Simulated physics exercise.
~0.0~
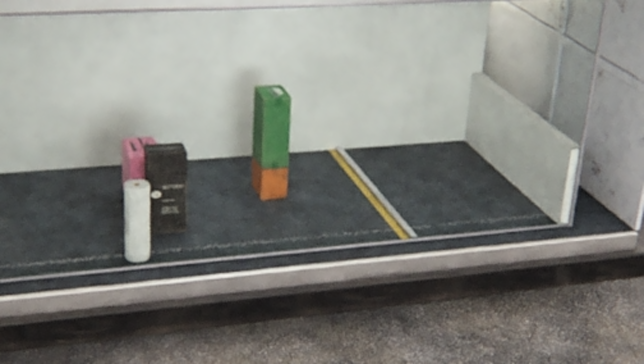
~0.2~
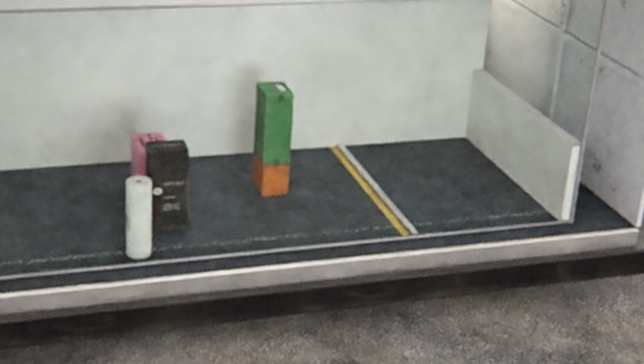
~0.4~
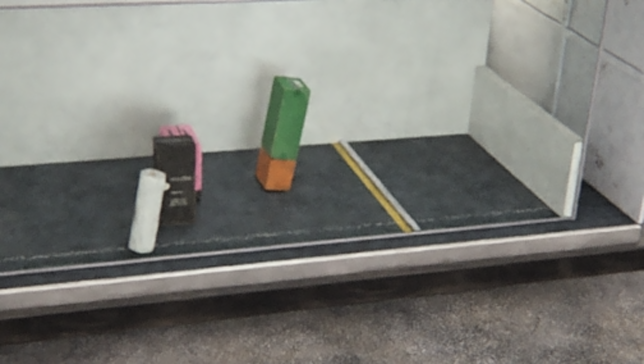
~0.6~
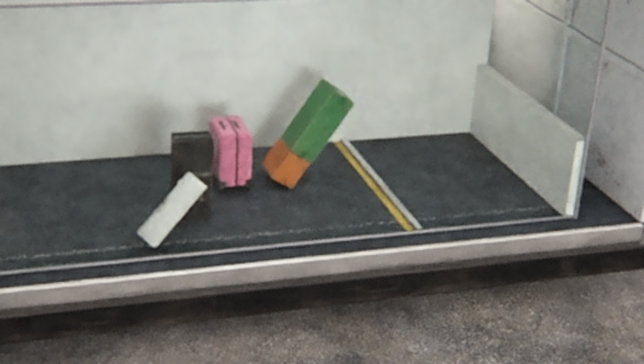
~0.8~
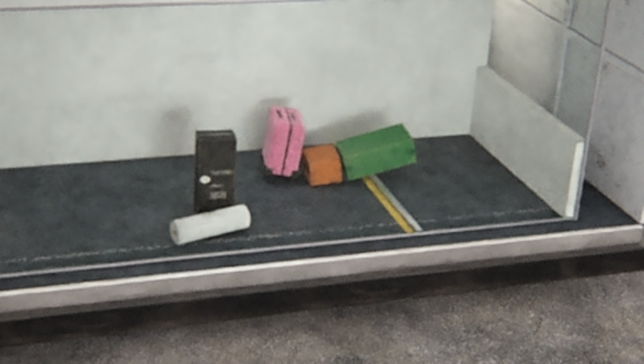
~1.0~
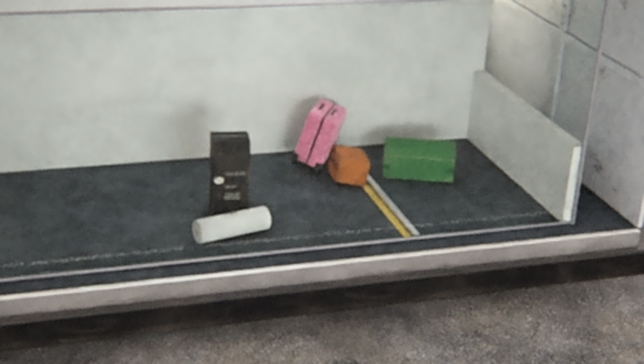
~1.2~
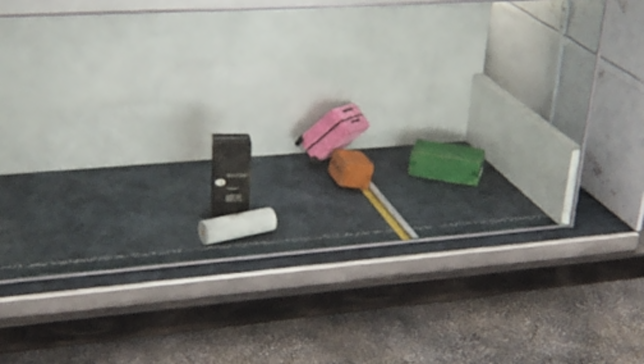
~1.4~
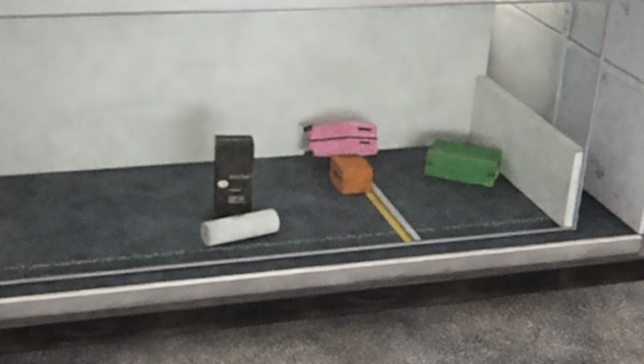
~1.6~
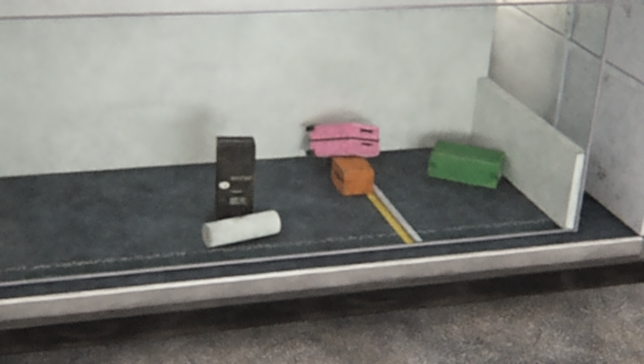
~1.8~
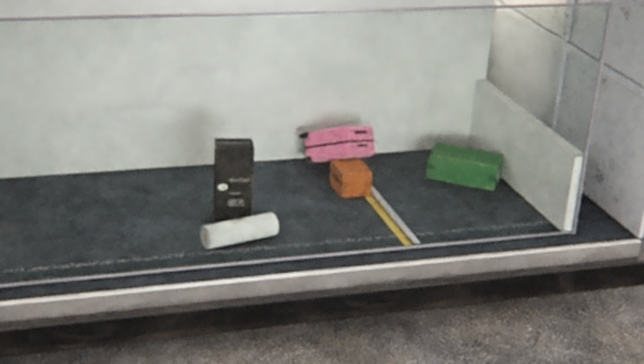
On the dark floor of a rail car bay, a green box standing on an orange carton toppled right and crossed the yellow line, a white roll tipped over, and a pink case slid right, ending atop the orange carton, short of the line like the upright black box.
